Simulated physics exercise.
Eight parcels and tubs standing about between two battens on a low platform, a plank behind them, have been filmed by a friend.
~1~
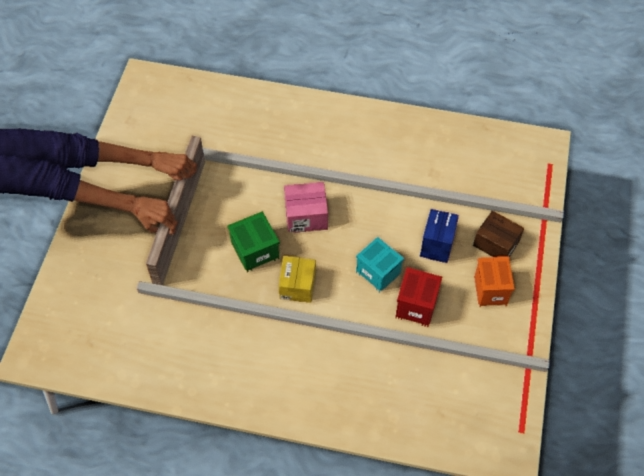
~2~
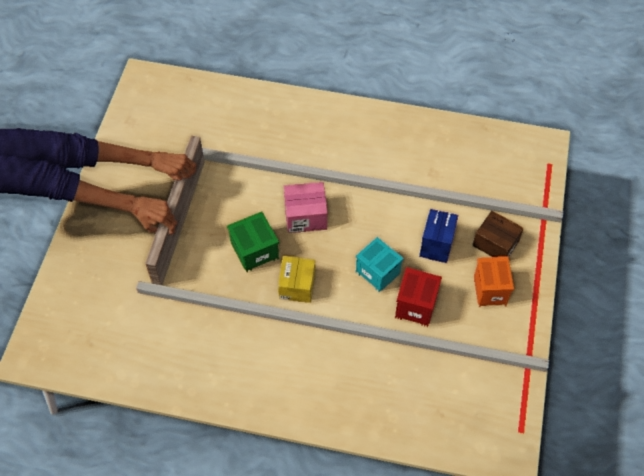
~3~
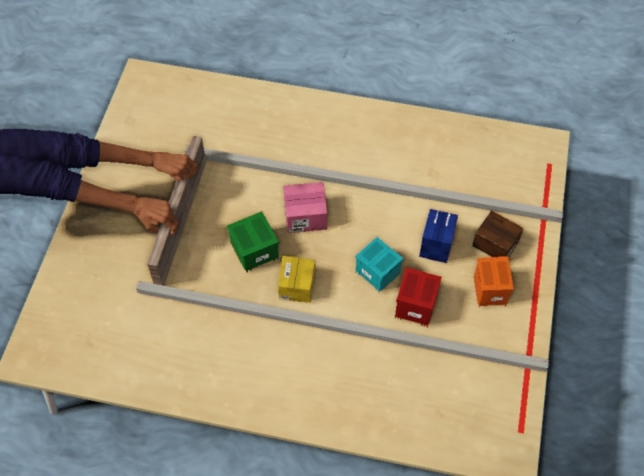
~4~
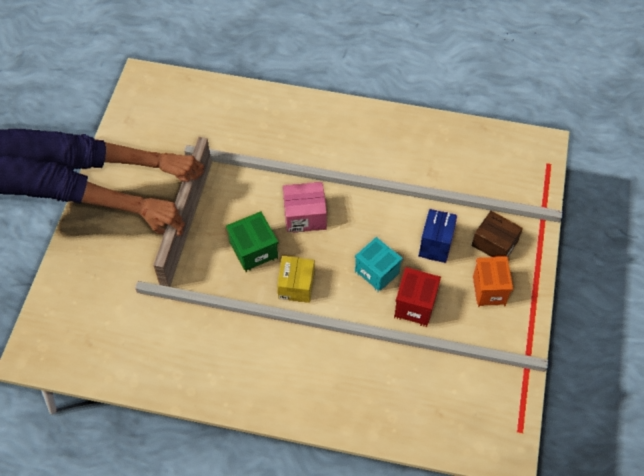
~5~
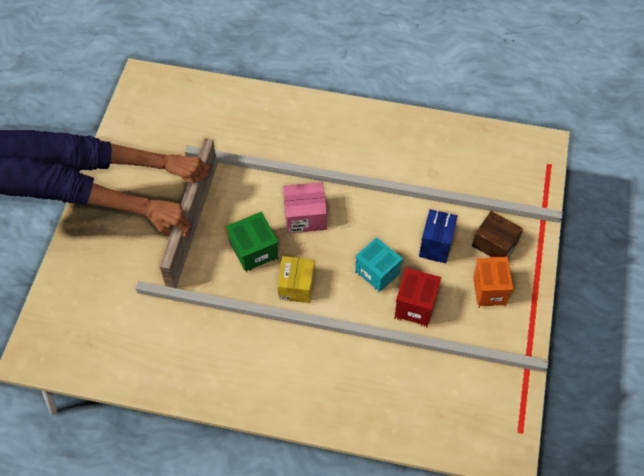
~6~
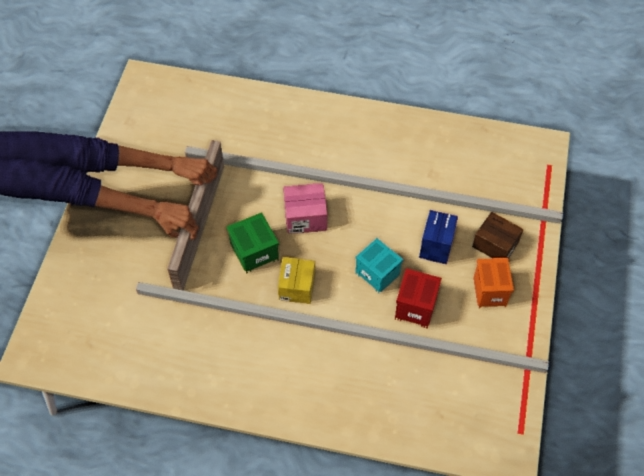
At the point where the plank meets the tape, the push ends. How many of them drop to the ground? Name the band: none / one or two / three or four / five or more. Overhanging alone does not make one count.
The drop count passes four.
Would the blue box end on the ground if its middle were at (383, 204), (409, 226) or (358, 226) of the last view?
Place by place, it goes off the edge; goes off the edge; goes off the edge.
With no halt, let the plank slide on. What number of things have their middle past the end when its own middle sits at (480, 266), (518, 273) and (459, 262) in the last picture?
Counts: 2, 5, 0.
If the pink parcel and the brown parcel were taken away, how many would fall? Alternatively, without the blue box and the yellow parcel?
In order, the numbers are 4 and 6.
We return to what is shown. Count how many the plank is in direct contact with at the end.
3 in contact.
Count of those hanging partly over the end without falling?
Counting them gives 3.
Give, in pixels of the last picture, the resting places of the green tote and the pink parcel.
The green tote ends up near (559, 293), and the pink parcel near (564, 234).
A little later, none off yet; orange tote at rest near (492, 283); brown parcel at rest near (498, 238); blue box at rest near (438, 237).
Next, none off yet; orange tote shifted a little near (509, 287); brown parcel shifted a little near (515, 238); blue box shifted about its own width near (478, 244).
When it is over, the number that fall off is five or more; down, turquoise tote, red tote, blue box, brown parcel and orange tote.
